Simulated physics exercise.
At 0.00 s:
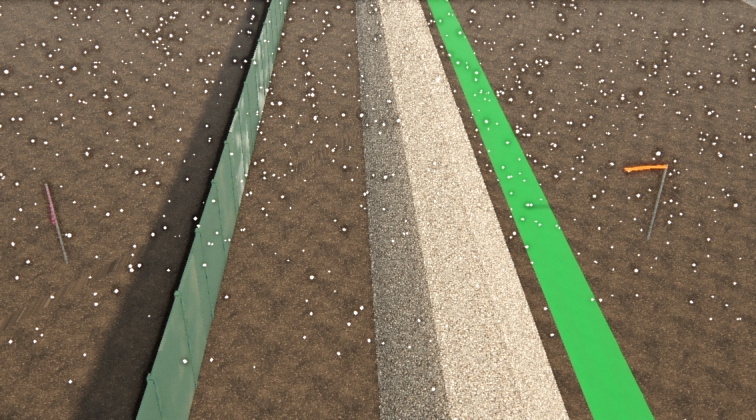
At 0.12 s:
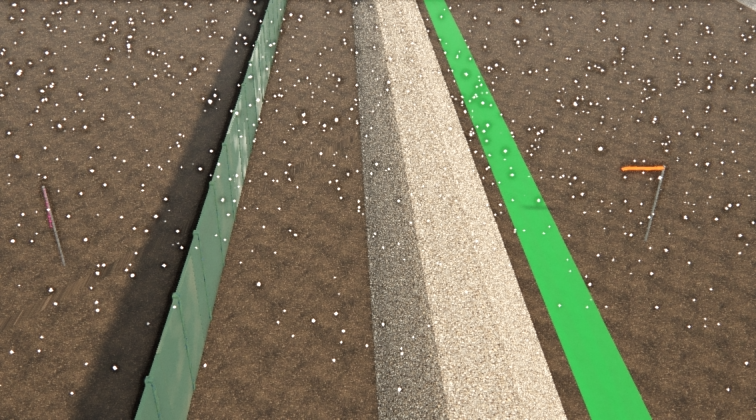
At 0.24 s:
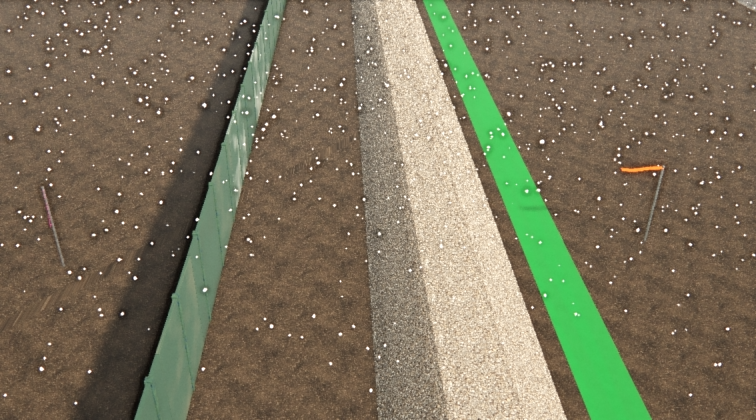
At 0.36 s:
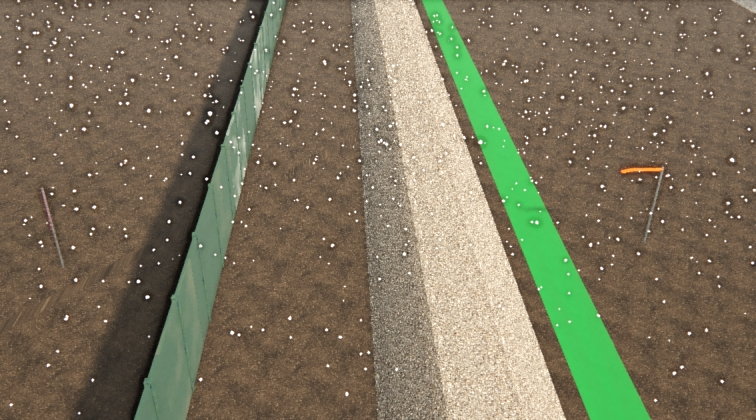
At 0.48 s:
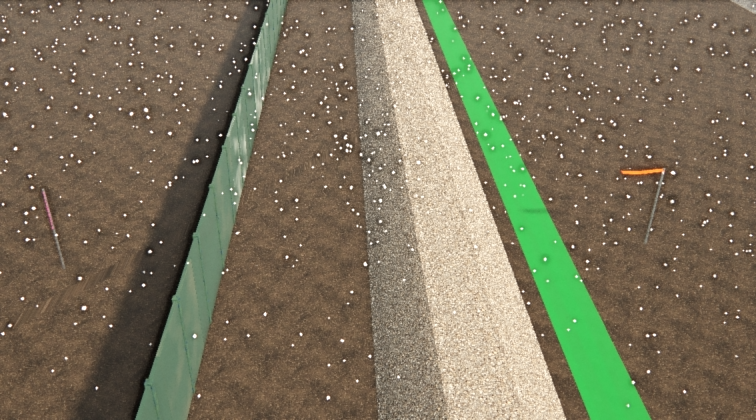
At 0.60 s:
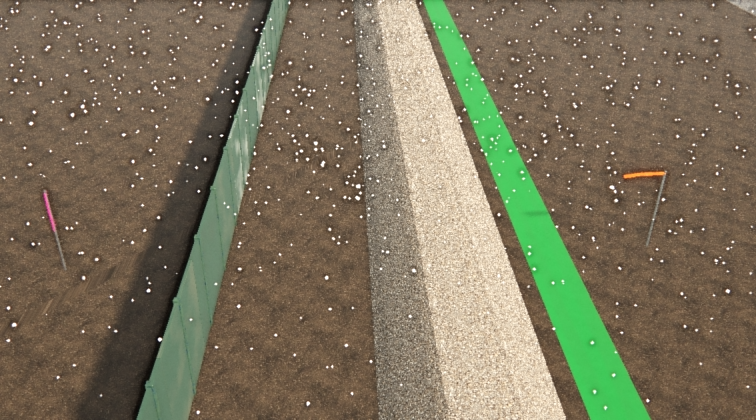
On bare brown ground seen from above, a dark green hoarding, a pale gravelly bank and a bright green strip run away in rows between two thin poles. White flakes speckle the air, shifting throughout, while the orange ribbon on the right pole stays stretched leftward, wavering only slightly.
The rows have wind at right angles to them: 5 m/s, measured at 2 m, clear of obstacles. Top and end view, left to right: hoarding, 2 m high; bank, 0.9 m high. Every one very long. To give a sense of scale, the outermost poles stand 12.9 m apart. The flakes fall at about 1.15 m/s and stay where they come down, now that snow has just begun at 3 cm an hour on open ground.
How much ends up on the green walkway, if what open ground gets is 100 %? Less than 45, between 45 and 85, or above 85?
It comes to above 85 % of what open ground receives.
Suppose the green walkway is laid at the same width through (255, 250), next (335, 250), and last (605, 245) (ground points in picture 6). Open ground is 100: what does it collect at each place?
Roughly 80 per cent, 90 per cent and 100 per cent in that order.
10 minutes on, 5 mm on the green walkway, 5 mm in the open.
30 minutes on, 14 mm on the green walkway, 15 mm in the open.
60 minutes on, 29 mm on the green walkway, 30 mm in the open, so the green walkway has 95 % of the open amount; the left half of it has 94 %, the right half 97 %.
